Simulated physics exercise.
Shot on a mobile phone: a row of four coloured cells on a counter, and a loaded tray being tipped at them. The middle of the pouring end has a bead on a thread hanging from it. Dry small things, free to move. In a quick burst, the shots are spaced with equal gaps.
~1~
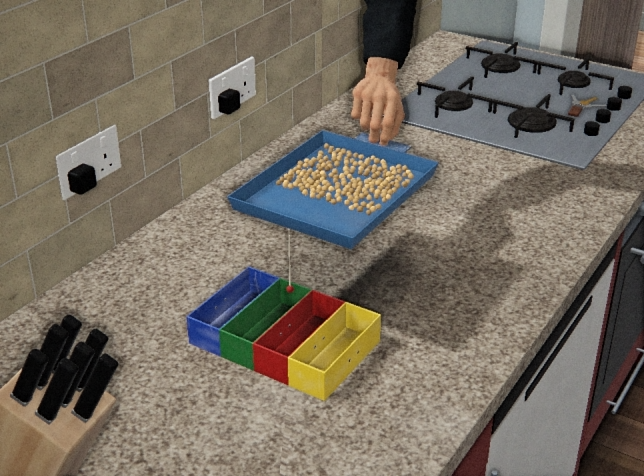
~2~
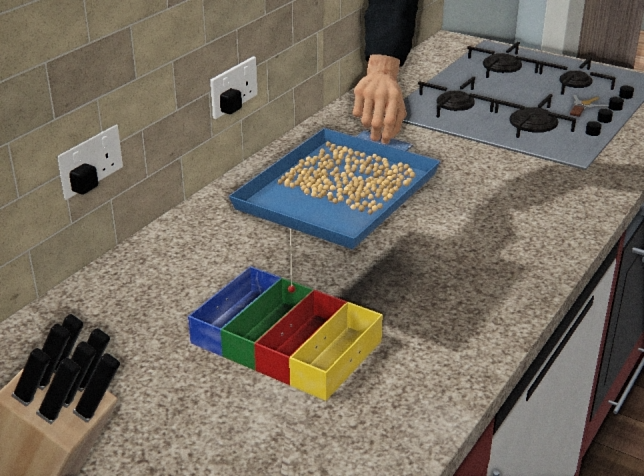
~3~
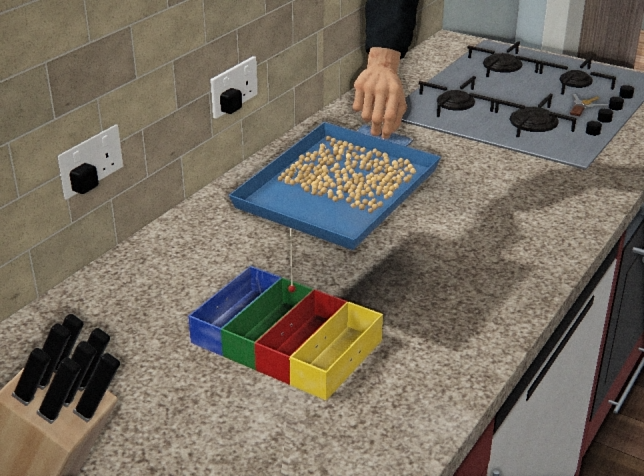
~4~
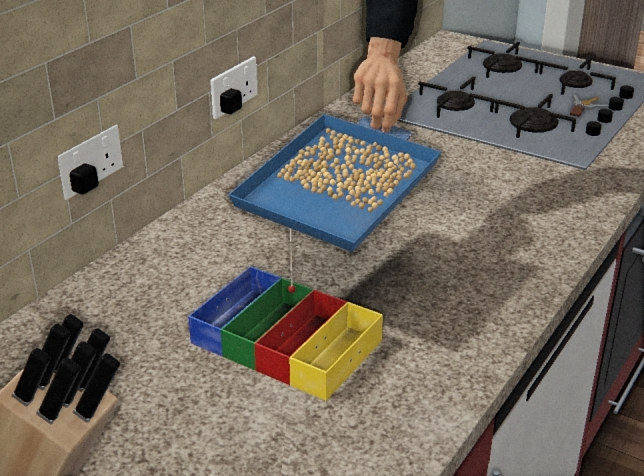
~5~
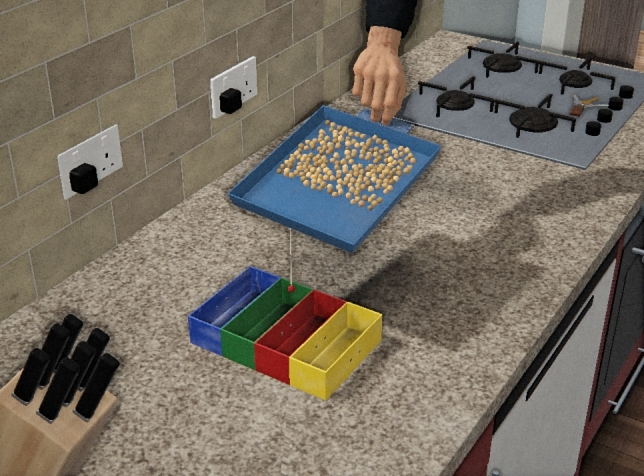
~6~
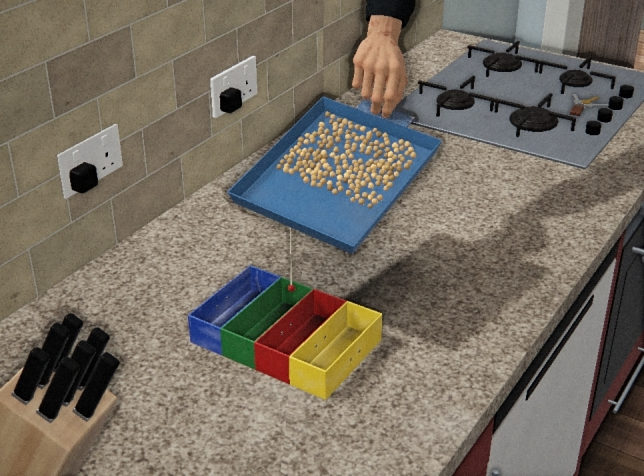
Blue tray of dried chickpeas tilting slightly as a hand raises its far end above four coloured cells on a kitchen counter.
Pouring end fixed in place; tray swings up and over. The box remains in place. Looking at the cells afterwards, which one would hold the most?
The yellow cell would hold the most.
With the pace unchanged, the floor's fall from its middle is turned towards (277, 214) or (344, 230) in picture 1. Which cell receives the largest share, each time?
The blue cell, then the cell in yellow.
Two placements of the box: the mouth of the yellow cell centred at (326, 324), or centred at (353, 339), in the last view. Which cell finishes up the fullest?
The first placing favours the yellow cell, while the second favours the cell in red.
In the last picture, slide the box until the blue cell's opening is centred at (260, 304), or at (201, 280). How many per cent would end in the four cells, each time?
Near 100 and 10 percent respectively.
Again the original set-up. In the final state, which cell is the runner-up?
The cell in red.
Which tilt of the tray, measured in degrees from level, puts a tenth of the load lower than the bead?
About 85 degrees.
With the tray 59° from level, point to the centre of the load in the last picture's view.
Near (338, 228).
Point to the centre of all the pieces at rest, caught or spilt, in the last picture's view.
Close to (339, 348) in the last view.
Just after the last frame, tray tipped steeply; almost all on the tray; just a few in the yellow cell; just a few in the red cell; about a tenth falling or outside the box.
A moment on, tray tipped right over; the larger part on the tray; about a tenth in the yellow cell; about a tenth in the red cell; about a tenth falling or outside the box.
Further on, tray tipped past a quarter turn; the larger part in the yellow cell; roughly a quarter in the red cell; just a few in the green cell; just a few falling or outside the box.
When it is over, tray tipped past a quarter turn; the larger part in the yellow cell; roughly a quarter in the red cell; just a few in the green cell; not one in the blue cell; just a few outside the box.
